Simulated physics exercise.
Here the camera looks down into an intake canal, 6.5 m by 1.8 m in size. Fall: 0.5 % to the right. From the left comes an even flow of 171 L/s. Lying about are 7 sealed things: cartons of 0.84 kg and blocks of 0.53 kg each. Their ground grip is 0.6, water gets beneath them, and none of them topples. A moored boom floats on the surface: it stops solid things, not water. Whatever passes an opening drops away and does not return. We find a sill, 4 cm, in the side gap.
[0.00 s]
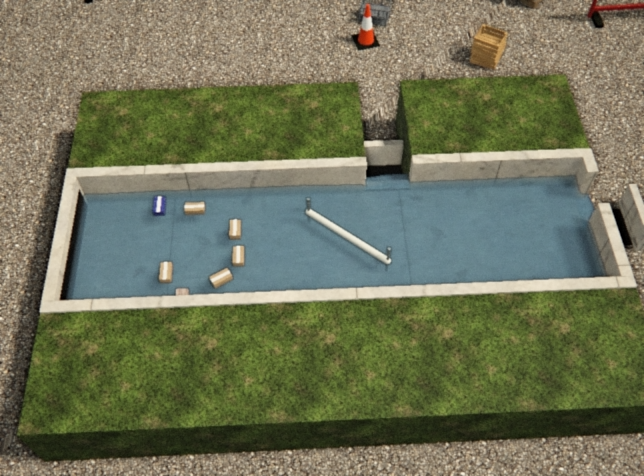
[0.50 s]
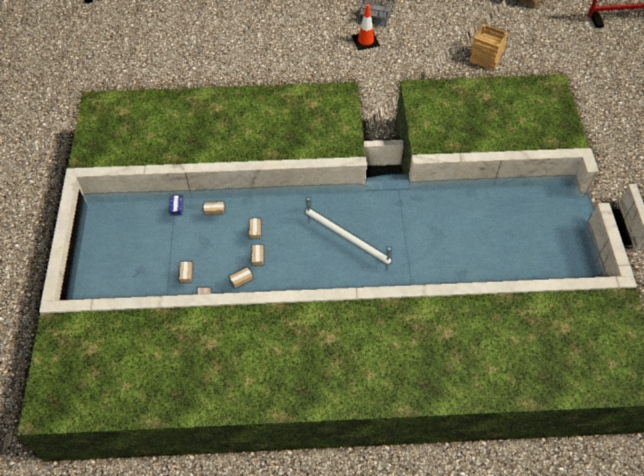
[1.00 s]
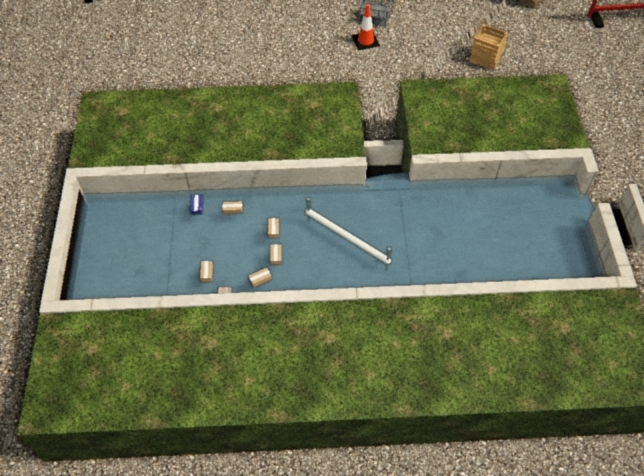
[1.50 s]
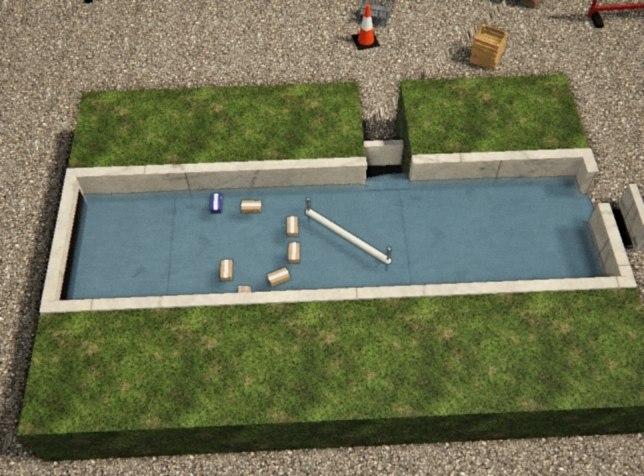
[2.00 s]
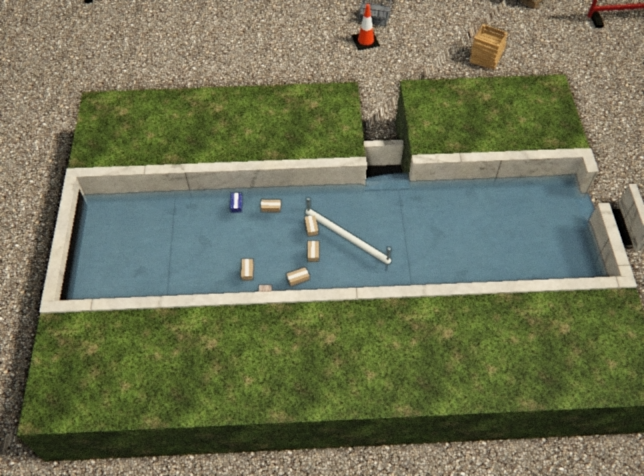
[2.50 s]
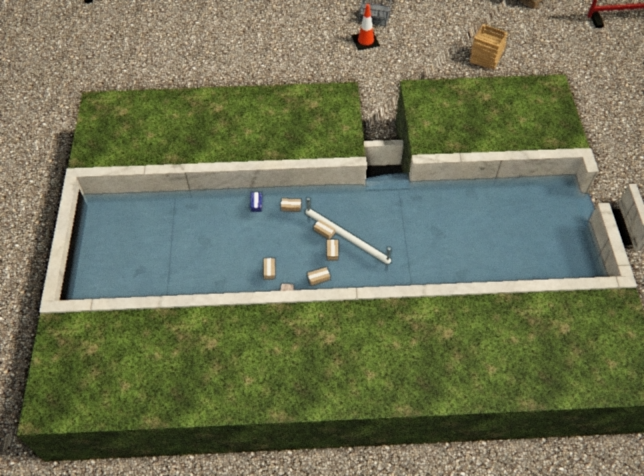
A loose group of small floating objects, one blue and the rest tan, drifts in the left part of a walled canal of blue water, seen from above between grassy banks and gravel. A pale boom lies slantwise near the middle, with a cone and wooden crate beyond. The objects glide steadily rightward together, and one tan piece meets the boom and slides along it, turning.
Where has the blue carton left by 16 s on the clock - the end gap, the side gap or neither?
Blue carton: Side gap.
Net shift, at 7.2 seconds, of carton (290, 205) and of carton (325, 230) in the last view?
For the first it's gone out, and for the second it's 140 cm.
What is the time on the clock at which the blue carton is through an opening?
It should be at around 6.0 seconds.
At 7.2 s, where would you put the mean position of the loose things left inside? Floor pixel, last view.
(398, 274).
After 3.5 s the blue carton is near (296, 198), 1.8 m from its start, afloat; 0 of 7 are out; 7 afloat.
After 7.2 s the blue carton has gone out by the side gap; 2 of 7 are out; 5 afloat.
After 12.0 s the blue carton has gone out by the side gap; 2 of 7 are out; 5 afloat.
After 16.0 s the blue carton has gone out by the side gap; 3 of 7 are out; 4 afloat.
